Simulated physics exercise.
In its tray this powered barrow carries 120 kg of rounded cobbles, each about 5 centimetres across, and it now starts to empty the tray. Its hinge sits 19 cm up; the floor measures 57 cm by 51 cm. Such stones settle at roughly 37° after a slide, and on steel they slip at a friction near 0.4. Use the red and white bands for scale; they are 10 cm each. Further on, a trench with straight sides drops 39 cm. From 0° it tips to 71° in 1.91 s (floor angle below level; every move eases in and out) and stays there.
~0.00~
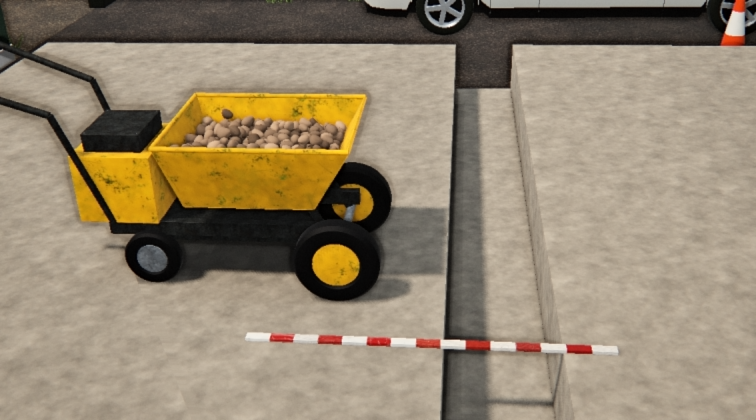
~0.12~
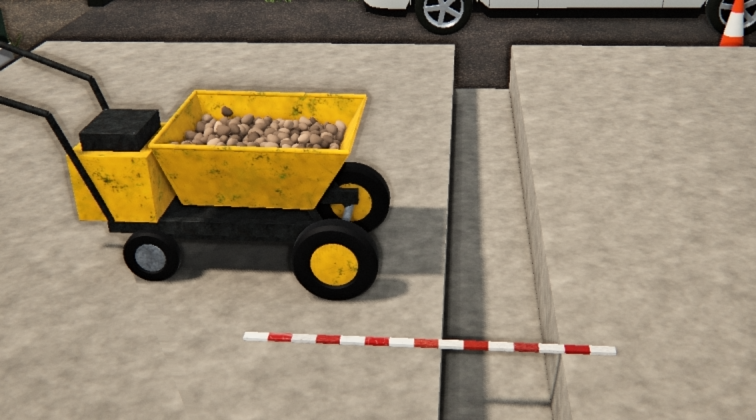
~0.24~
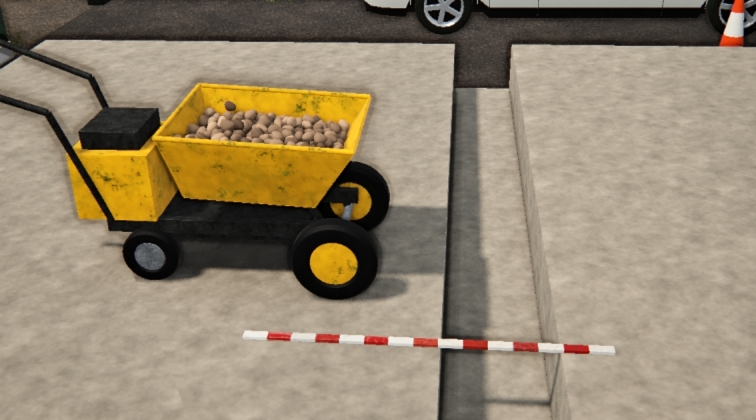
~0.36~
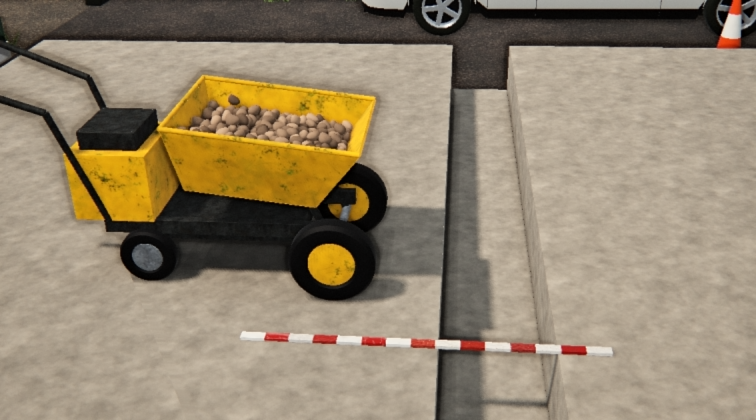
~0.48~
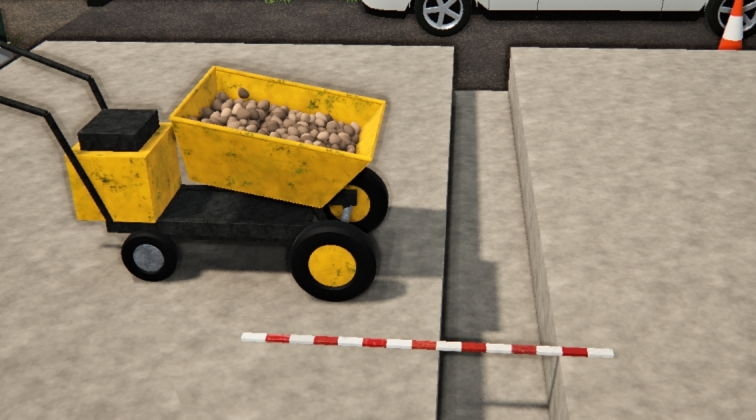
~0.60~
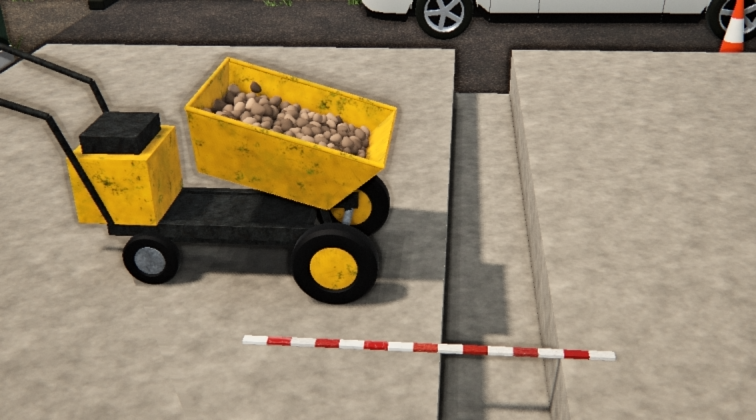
A yellow powered barrow with black handles and yellow-hubbed front wheels stands at the left on pale concrete, seen from above and to the side, its tray full of brown rounded cobbles. To its right runs a straight-sided trench with a red-and-white pole across it, a white vehicle and an orange cone behind. The tray slowly tilts up at its left end, lowering its right lip, while the view shifts very slightly.
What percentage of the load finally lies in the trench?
About 94 per cent.
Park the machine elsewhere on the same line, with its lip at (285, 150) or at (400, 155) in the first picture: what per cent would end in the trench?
First place roughly 65%, second roughly 70%.
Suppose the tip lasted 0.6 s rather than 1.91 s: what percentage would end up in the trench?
In that case some 75 per cent.
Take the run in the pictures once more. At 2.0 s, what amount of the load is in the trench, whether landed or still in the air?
I'd say near 35 per cent at that time.
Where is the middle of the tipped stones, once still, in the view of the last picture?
Roughly at pixel (494, 331).
After 1.4 s the floor is at 60°; 99 % in the tray, 1 % in the trench; the foremost stones are at (462, 209).
After 2.0 s the floor is at 71°; 64 % in the tray, 36 % in the trench; the foremost stones are at (538, 313).
After 2.4 s the floor is at 71°; 38 % in the tray, 62 % in the trench; the foremost stones are at (537, 324).
After 4.3 s the floor is at 71°; 6 % in the tray, 94 % in the trench; the foremost stones are at (535, 315).
